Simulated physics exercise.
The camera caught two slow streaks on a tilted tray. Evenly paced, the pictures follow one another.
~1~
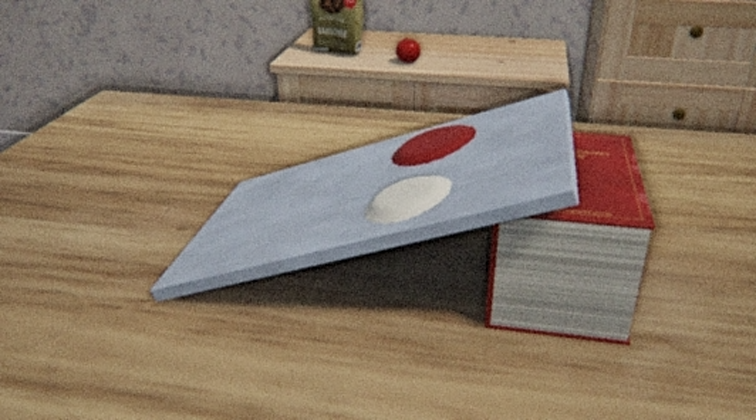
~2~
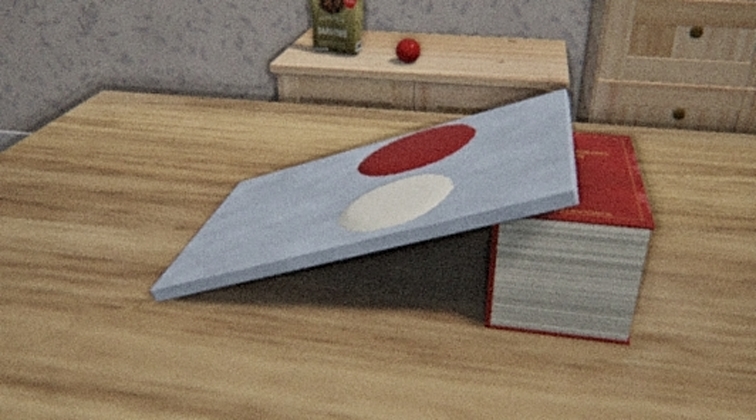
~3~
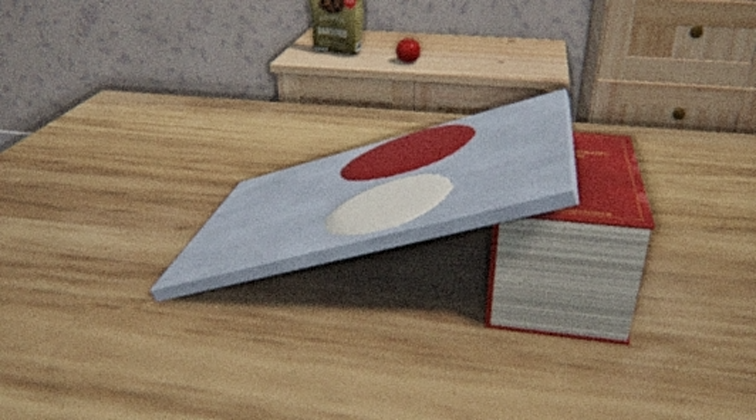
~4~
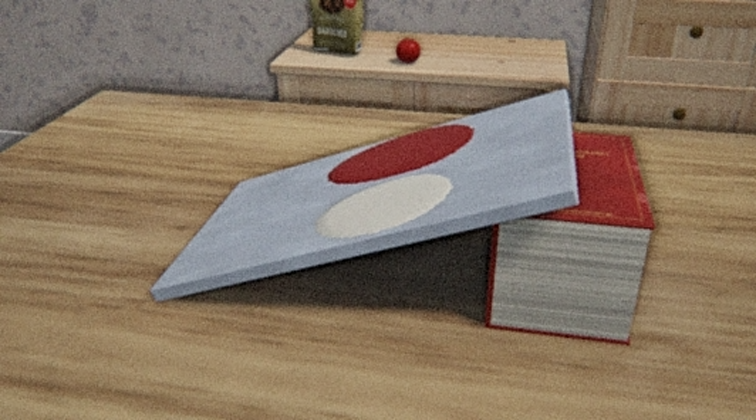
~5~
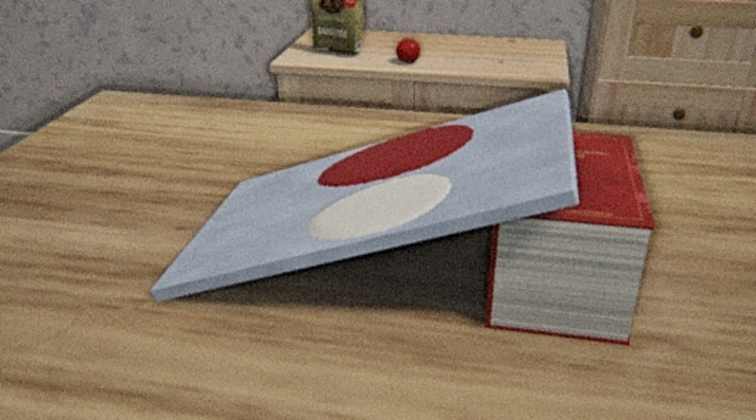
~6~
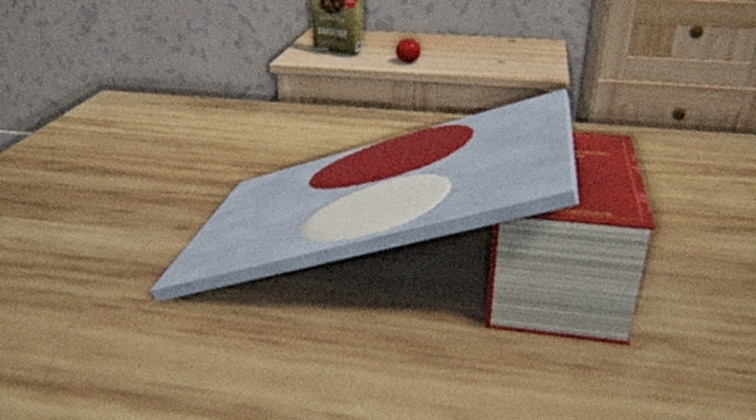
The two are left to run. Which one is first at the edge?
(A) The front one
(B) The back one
B.
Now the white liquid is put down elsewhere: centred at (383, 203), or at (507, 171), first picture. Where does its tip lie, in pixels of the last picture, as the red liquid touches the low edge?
First start: Around (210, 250); second start: (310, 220).
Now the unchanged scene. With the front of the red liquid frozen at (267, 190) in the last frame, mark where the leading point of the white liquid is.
Near (265, 233).
A moment on, the white liquid is three quarters of the way down; the red liquid is three quarters of the way down.
Further on, the white liquid is three quarters of the way down; the red liquid is close to the edge.
When it is over, the white liquid is three quarters of the way down; the red liquid is at the low edge.
